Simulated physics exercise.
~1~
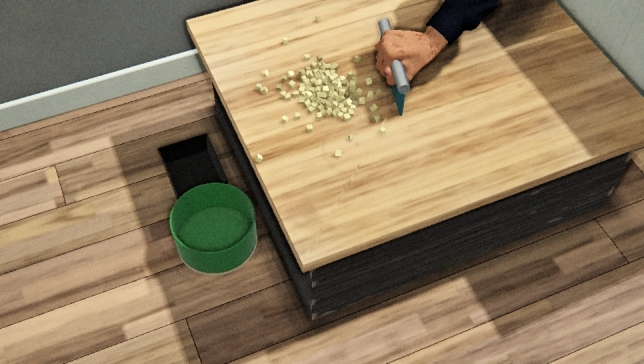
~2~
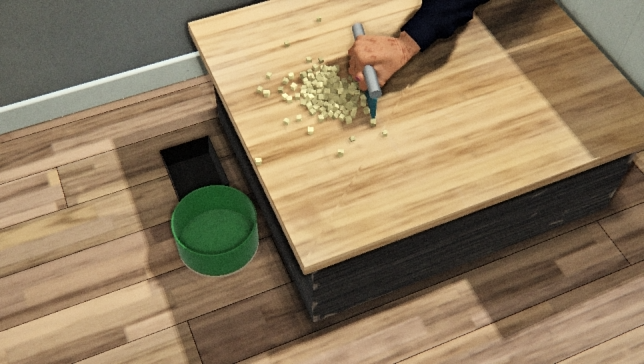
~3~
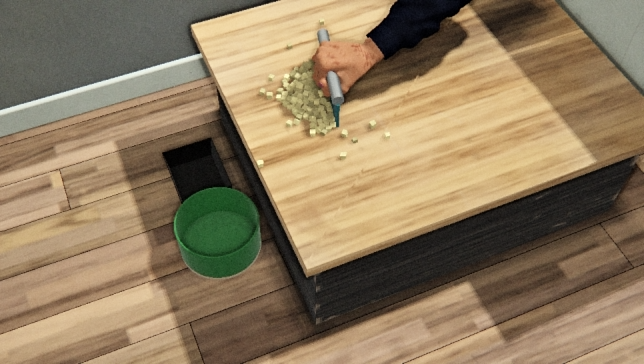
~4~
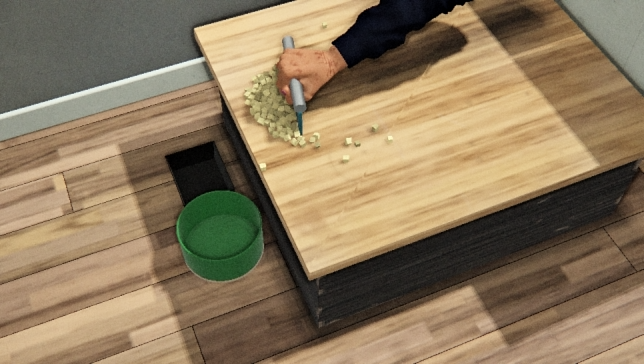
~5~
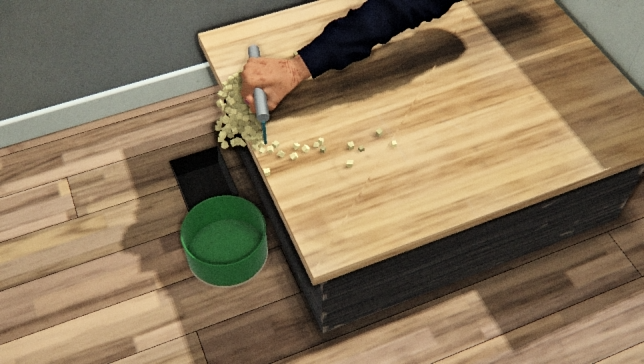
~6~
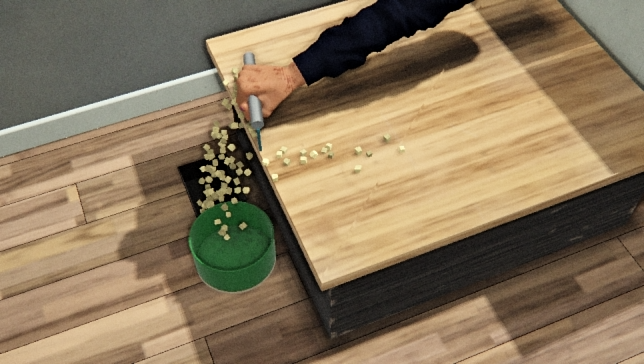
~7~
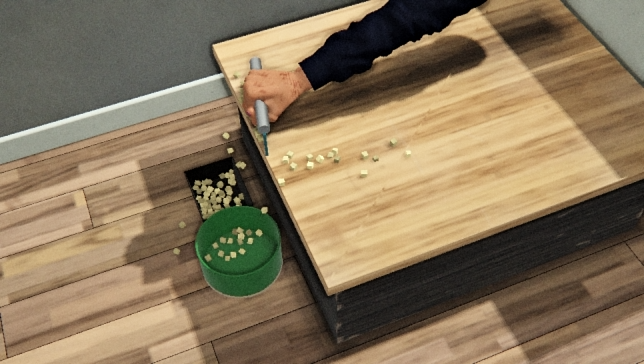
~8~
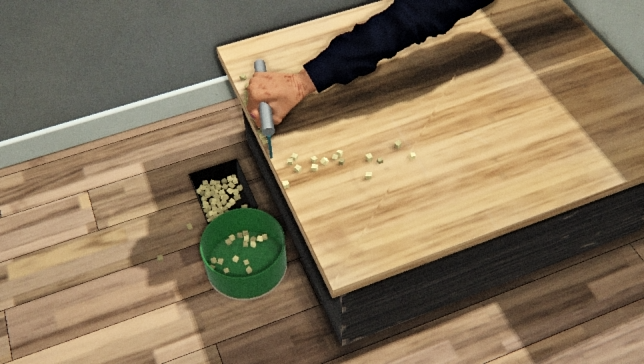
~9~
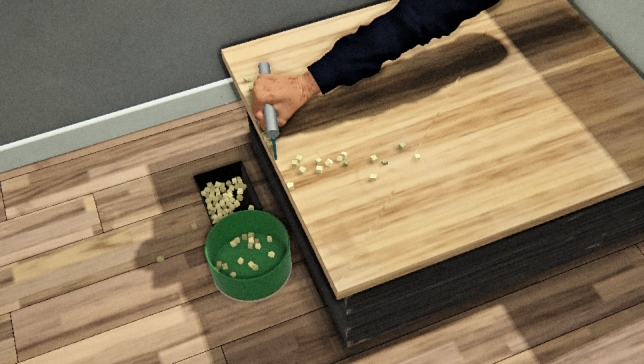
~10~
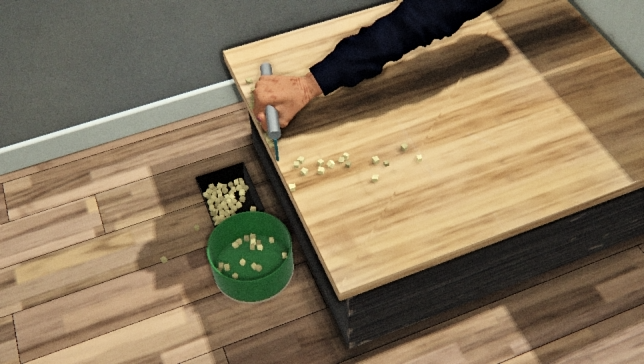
Hand with a scraper pushing potato cubes left off a wooden surface, most dropping into a black tin and green pot.
